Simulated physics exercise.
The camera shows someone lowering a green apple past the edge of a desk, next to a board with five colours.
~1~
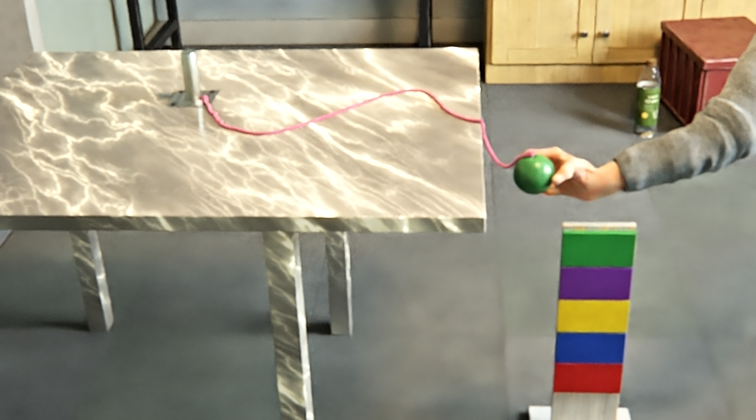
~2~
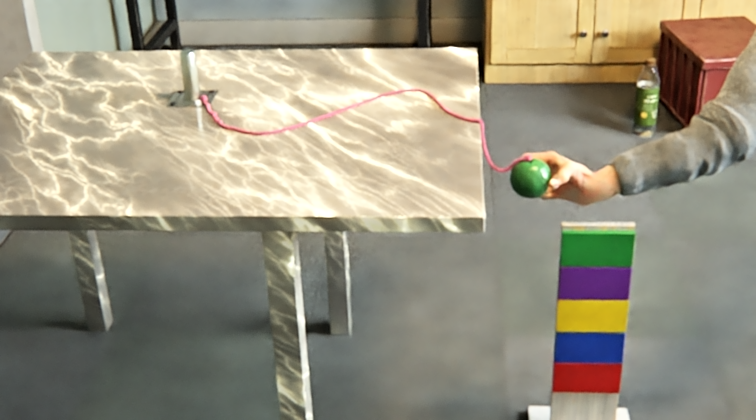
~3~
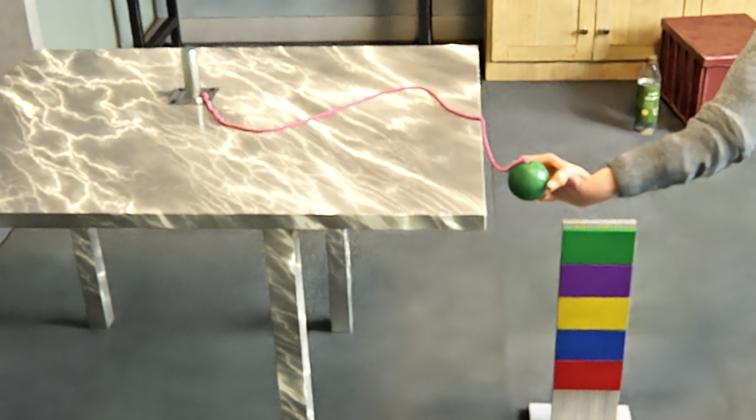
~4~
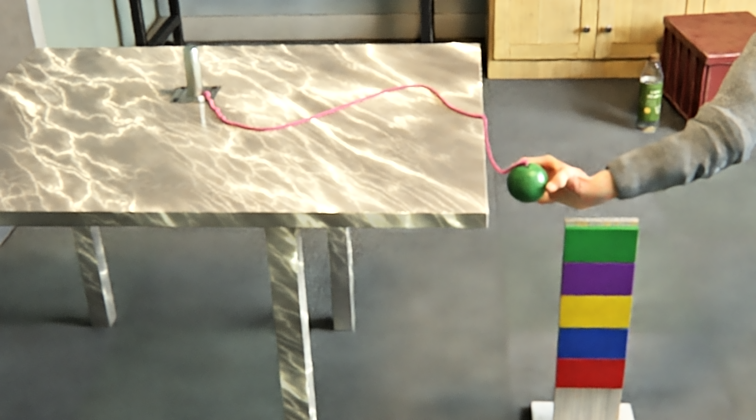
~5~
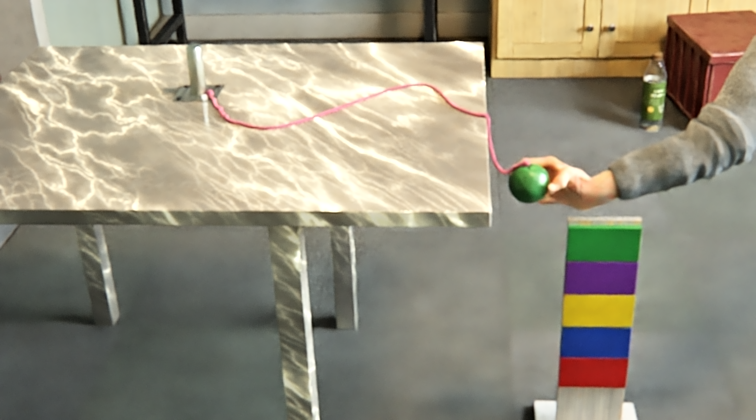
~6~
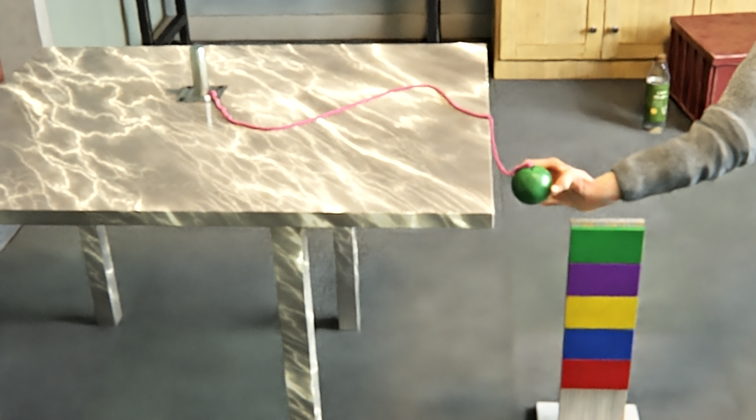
Beside a marble-patterned table, a hand on the right held a green ball tied to a pink string lying across the tabletop, barely moving it, while a striped, colorful block stood upright nearby.
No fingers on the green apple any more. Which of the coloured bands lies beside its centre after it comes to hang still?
The blue band lies beside it.
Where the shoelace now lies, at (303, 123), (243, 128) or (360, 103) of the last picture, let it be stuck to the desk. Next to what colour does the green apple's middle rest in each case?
First try yellow, second try yellow, third try purple.
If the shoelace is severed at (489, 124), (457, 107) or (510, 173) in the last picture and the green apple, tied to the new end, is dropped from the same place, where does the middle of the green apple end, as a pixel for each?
About (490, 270), then (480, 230), then (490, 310).
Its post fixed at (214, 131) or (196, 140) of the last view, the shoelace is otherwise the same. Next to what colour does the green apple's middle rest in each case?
Try one - red; try two - red.
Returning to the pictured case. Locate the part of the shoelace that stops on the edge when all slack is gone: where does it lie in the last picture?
You'll find it somewhere near (402, 89).
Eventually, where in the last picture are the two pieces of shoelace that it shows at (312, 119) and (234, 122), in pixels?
Result - first point (375, 108), second point (292, 100).
Soon after, apple near (464, 318); level with blue.
Then, apple near (495, 334); level with blue.
At rest, apple near (483, 331); level with blue. The shoelace holds its middle at blue.
